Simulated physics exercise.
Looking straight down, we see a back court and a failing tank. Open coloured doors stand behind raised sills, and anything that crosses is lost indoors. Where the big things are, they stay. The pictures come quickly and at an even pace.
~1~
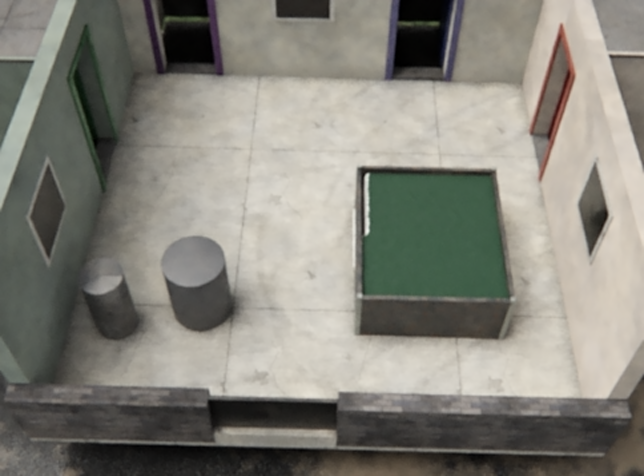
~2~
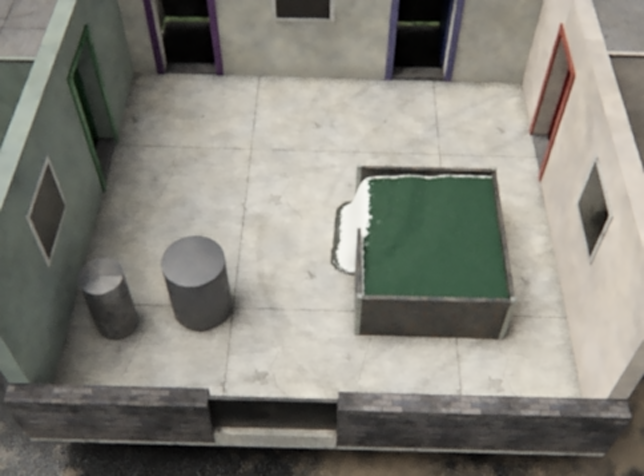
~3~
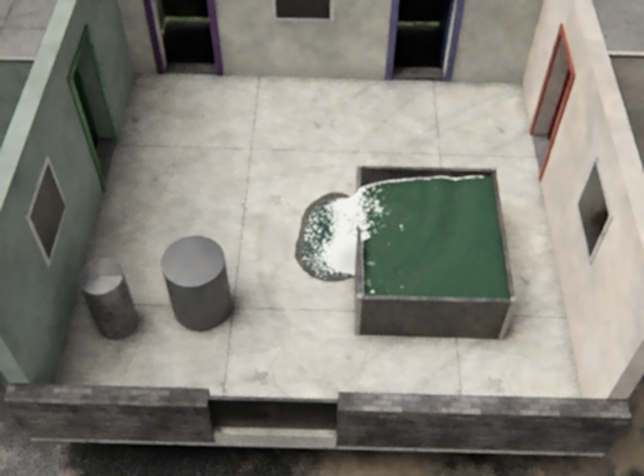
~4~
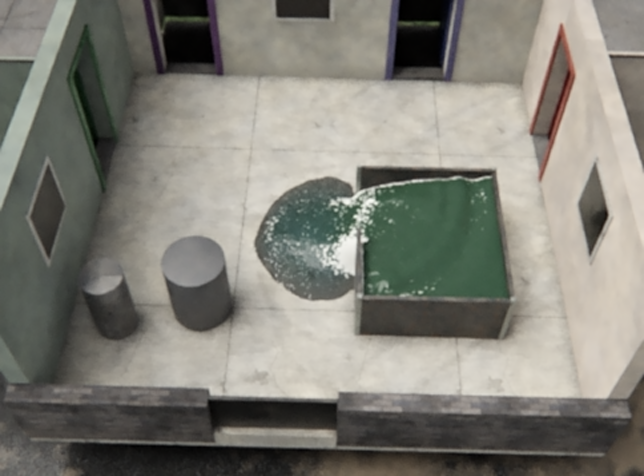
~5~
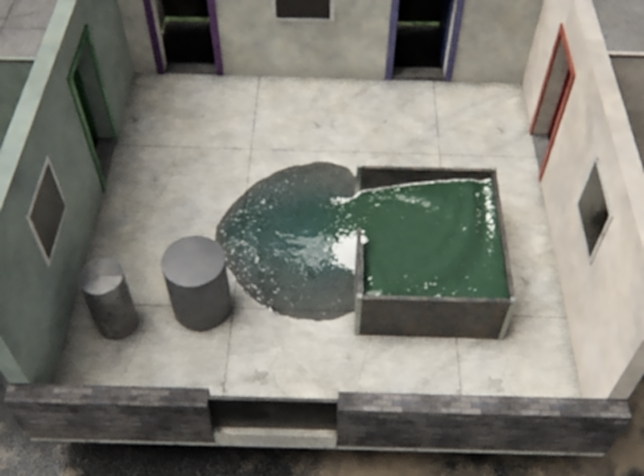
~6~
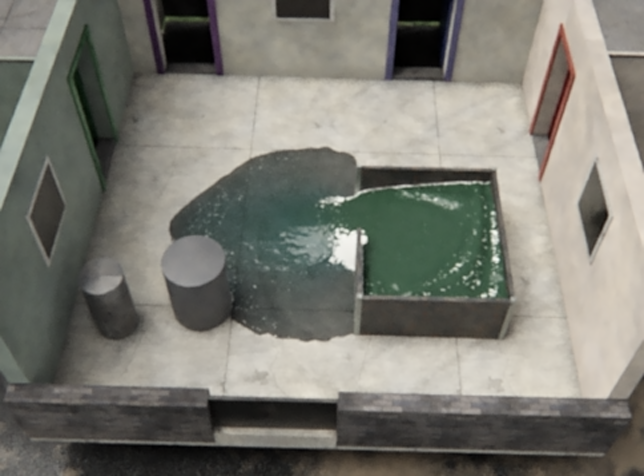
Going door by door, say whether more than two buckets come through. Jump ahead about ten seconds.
Through the red door, more than two; through the blue door, two or fewer; through the green door, more than two; through the purple door, more than two.
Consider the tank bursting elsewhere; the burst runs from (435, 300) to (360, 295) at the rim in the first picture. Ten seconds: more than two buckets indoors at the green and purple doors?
My reading: The green door stays under; the purple door lets more in.
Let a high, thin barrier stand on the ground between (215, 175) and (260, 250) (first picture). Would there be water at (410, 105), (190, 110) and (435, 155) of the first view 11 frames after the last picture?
Point by point: First not reached, second submerged, third not reached.
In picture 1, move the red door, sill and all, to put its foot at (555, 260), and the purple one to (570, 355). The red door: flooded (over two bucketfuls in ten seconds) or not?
In this case the red door remains below.
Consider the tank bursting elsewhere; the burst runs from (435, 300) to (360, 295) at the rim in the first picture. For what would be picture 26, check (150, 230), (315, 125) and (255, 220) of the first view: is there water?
So: Wetted, then spared, then wetted.
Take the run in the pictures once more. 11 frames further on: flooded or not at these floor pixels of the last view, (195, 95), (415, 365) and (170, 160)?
In turn, the points end up soaked, high and dry and soaked.
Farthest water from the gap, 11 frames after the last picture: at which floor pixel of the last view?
The farthest wet point should be near (135, 74).
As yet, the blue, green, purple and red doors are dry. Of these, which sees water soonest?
The door marked green, before the others.
A moment on, water covers 35 % of the floor; the red door not reached, the blue door not reached, the green door wet at the sill, nothing in, the purple door not reached.
Next, water covers 50 % of the floor; the red door not reached, the blue door not reached, the green door over two buckets in, the purple door under two buckets in.
Then, water covers 55 % of the floor; the red door not reached, the blue door not reached, the green door far over two buckets in, the purple door far over two buckets in.
Later, water covers 80 % of the floor; the red door not reached, the blue door wet at the sill, nothing in, the green door far over two buckets in, the purple door far over two buckets in.
In the end, water covers 95 % of the floor; the red door over two buckets in, the blue door wet at the sill, nothing in, the green door far over two buckets in, the purple door far over two buckets in.
